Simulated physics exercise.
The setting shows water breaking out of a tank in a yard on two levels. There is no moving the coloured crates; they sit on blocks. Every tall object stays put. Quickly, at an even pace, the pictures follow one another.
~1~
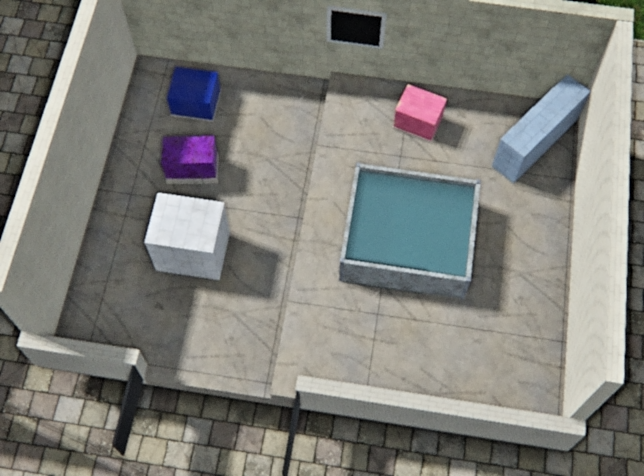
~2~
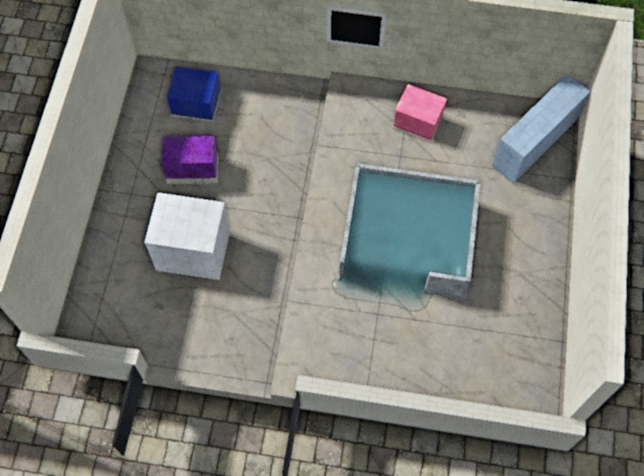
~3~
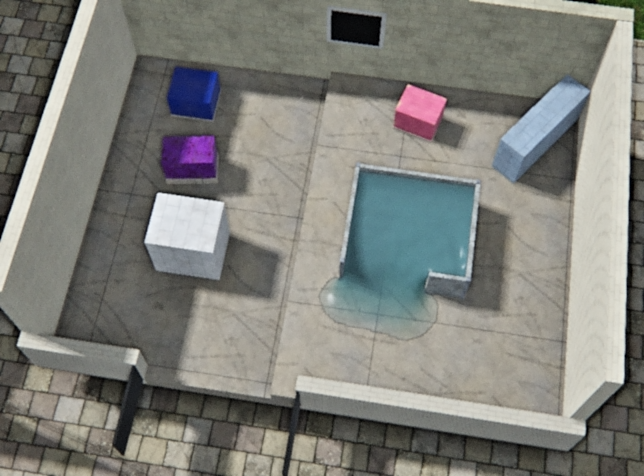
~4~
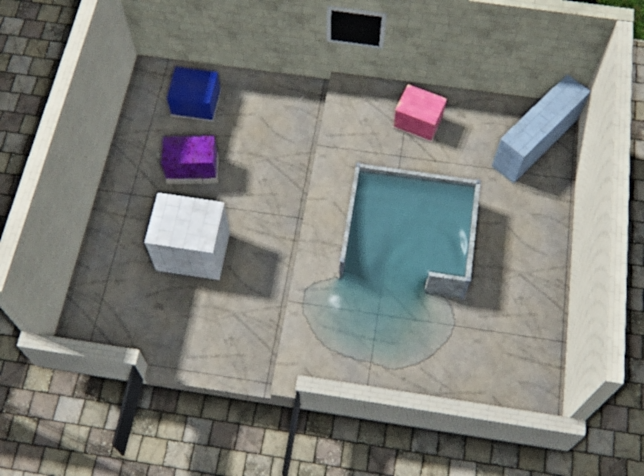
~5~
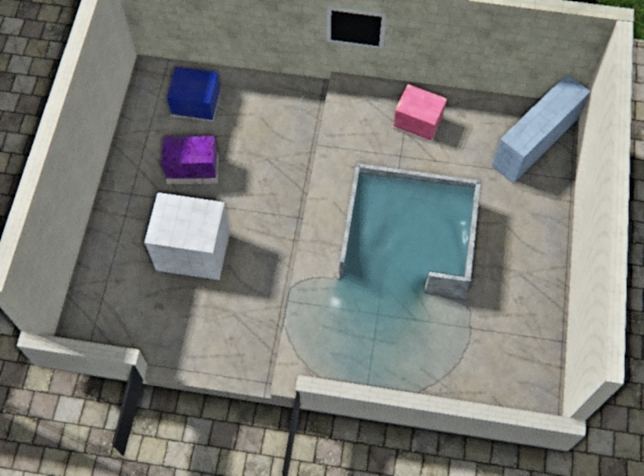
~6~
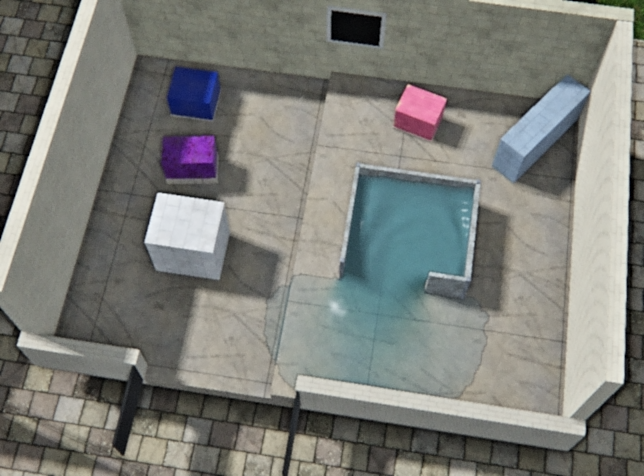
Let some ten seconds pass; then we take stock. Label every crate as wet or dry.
Blue crate: Wet; pink crate: Wet; purple crate: Dry.
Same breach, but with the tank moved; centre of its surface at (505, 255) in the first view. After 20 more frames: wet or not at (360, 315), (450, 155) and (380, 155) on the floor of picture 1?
First drenched; next unwetted; last unwetted.
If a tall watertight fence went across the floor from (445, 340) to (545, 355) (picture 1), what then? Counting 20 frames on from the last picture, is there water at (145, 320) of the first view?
At that place: Flooded.
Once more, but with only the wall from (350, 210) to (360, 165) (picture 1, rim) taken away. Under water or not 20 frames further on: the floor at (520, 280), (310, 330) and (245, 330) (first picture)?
Point by point: Unwetted, unwetted, drenched.
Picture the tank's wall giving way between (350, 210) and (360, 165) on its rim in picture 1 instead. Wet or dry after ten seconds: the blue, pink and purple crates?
In my view the blue crate gets reached; as for the pink crate, it is never reached; the purple crate gets reached.
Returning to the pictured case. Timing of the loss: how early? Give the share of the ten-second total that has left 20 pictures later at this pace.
It should be close to 55 percent by then.
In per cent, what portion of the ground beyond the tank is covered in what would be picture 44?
I'd say 65 per cent.
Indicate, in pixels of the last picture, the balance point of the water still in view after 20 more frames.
It's close to (376, 312).
A moment on, water covers 15 % of the floor; the blue crate not reached, the pink crate not reached, the purple crate not reached.
Next, water covers 25 % of the floor; the blue crate not reached, the pink crate not reached, the purple crate not reached.
Then, water covers 40 % of the floor; the blue crate not reached, the pink crate not reached, the purple crate not reached.
Later, water covers 65 % of the floor; the blue crate water round its plinth, the pink crate water round its plinth, the purple crate water round its plinth.
In the end, water covers 90 % of the floor; the blue crate was topped, the pink crate was topped, the purple crate stayed above the water.
